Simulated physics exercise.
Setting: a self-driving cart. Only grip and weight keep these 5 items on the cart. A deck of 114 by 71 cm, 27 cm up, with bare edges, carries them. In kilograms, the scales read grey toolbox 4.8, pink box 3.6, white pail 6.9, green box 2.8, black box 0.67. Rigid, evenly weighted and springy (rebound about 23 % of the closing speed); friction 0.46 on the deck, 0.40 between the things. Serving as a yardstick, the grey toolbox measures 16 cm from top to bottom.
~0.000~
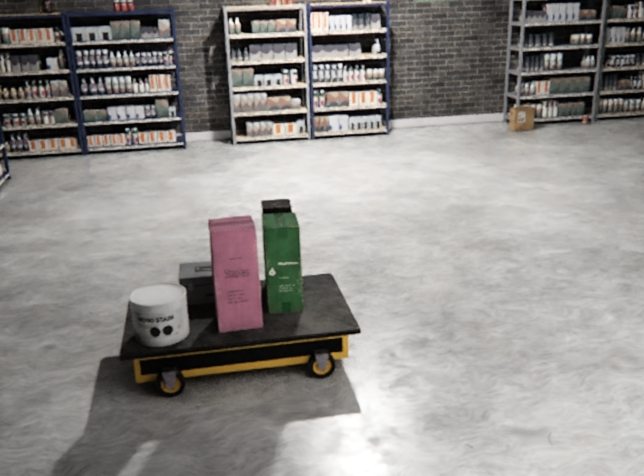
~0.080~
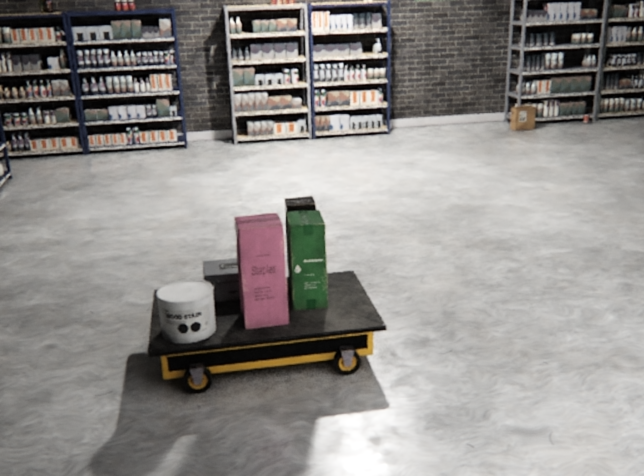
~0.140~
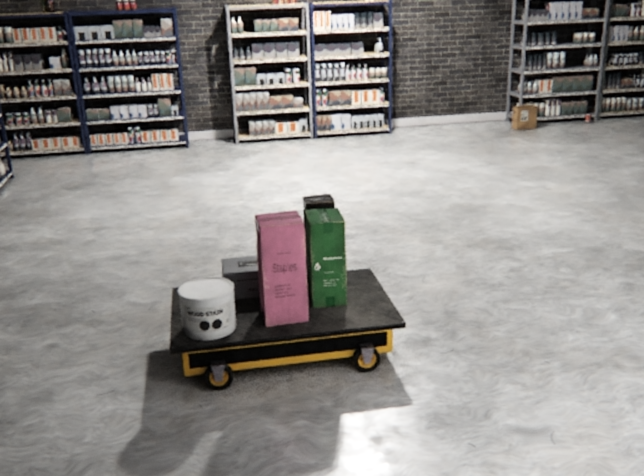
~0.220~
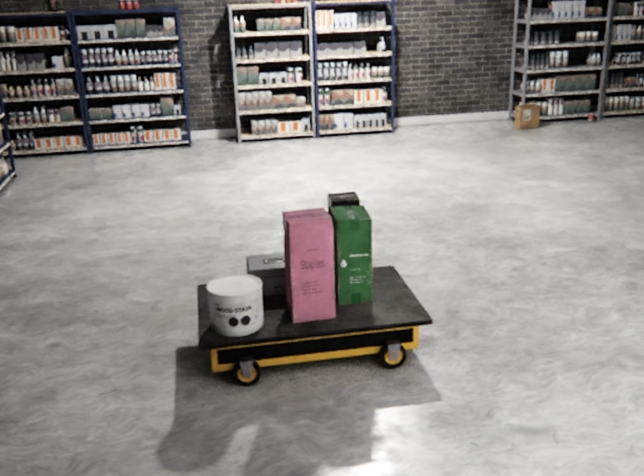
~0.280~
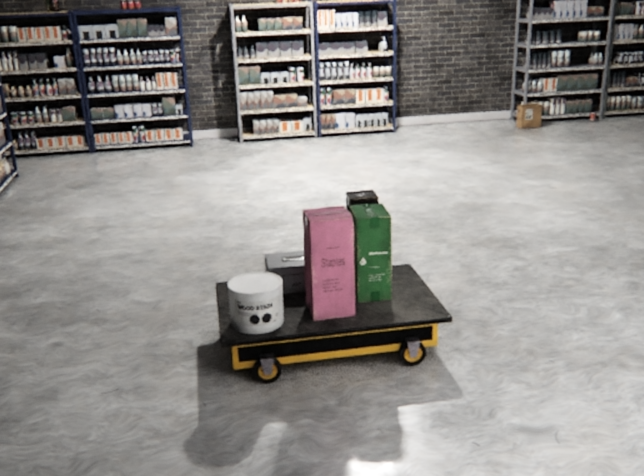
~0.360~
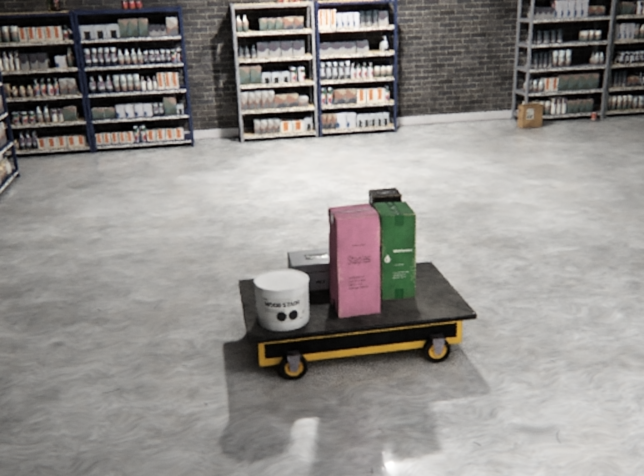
A flat black cart with yellow sides rolls steadily to the right across a grey floor, carrying a white pail, a pink box, a green box and darker items behind them. It moves from left of centre to just right of centre, the load keeping its arrangement, while the stocked shelves behind stay put.
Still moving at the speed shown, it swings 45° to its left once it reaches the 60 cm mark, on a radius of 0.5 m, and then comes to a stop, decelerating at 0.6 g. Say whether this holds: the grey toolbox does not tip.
It holds.
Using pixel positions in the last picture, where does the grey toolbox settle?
It ends up at about (409, 230).
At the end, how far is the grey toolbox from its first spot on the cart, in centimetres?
Roughly 14 centimetres.
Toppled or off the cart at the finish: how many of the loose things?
The number here is 3.
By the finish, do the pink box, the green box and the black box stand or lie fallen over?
Well, the pink box tumbles down, the green box tumbles down, and the black box tumbles down.
After 0.66 s, 106 cm covered, turned 34°; grey toolbox moved 9 cm near (374, 255); black box 17° off upright; green box moved 32 cm.
After 1.06 s, 151 cm covered, turned 45°; pink box and green box now off the cart; grey toolbox moved 12 cm near (407, 231); black box 61° off upright.
In the end (1.8 s), off the cart and tipped over, pink box, green box and black box; not toppled but over 10 cm from the start, grey toolbox and white pail. In the last view, grey toolbox near (409, 230).
